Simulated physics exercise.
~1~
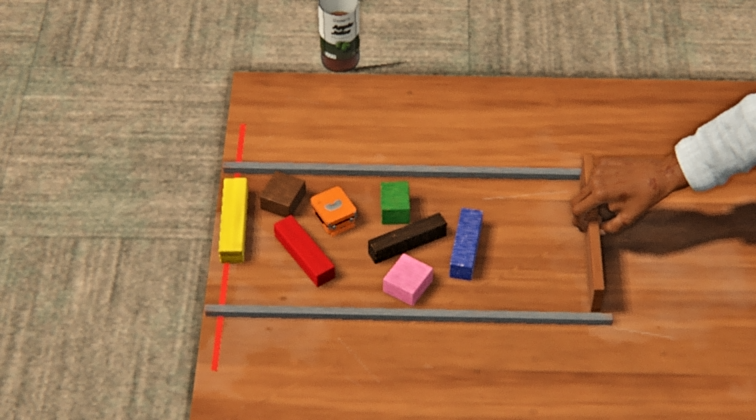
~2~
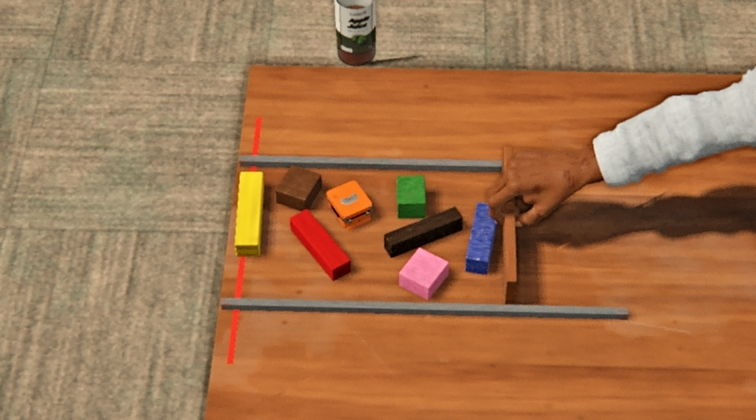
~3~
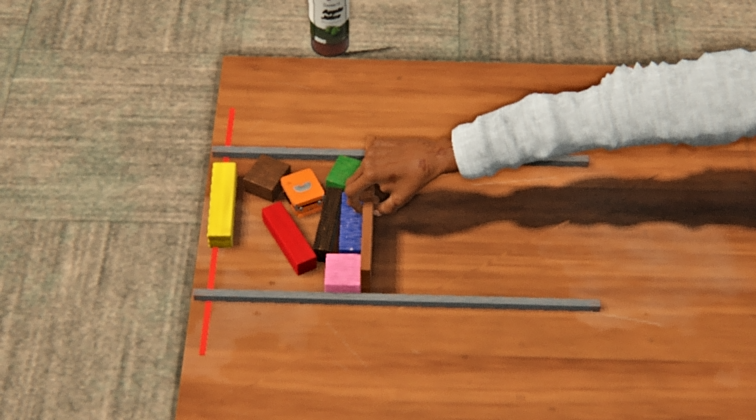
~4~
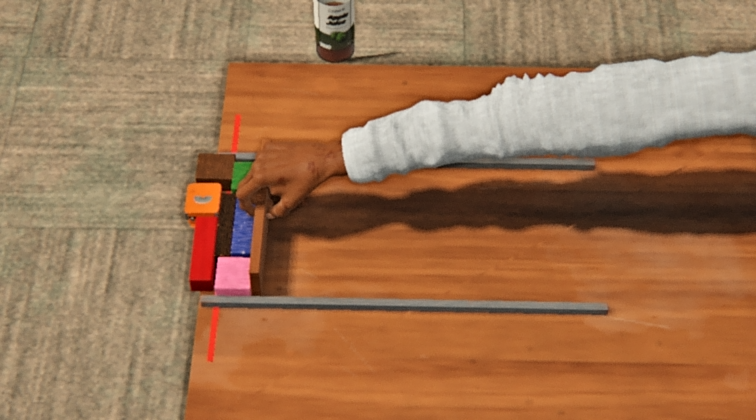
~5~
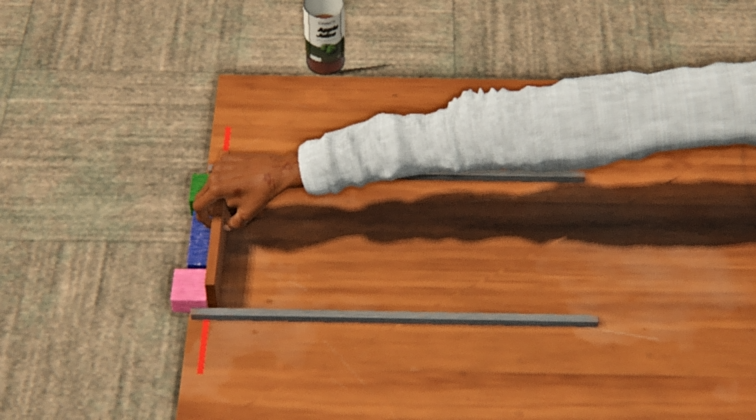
A hand in a pale sleeve slides an upright wooden board leftward between two grey rails on a wooden table, seen from above by a slightly swaying camera. Ahead lie a yellow stick near a red tape line, brown, orange, green and pink blocks, and red, black and blue bars, with a jar beyond. The board reaches the blue bar, then packs it with the black bar and the green and pink blocks. The cluster shoves the rest over the left edge, the yellow stick vanishing first. Finally the board stands by the tape, with only green, blue and pink pieces visible at the edge.
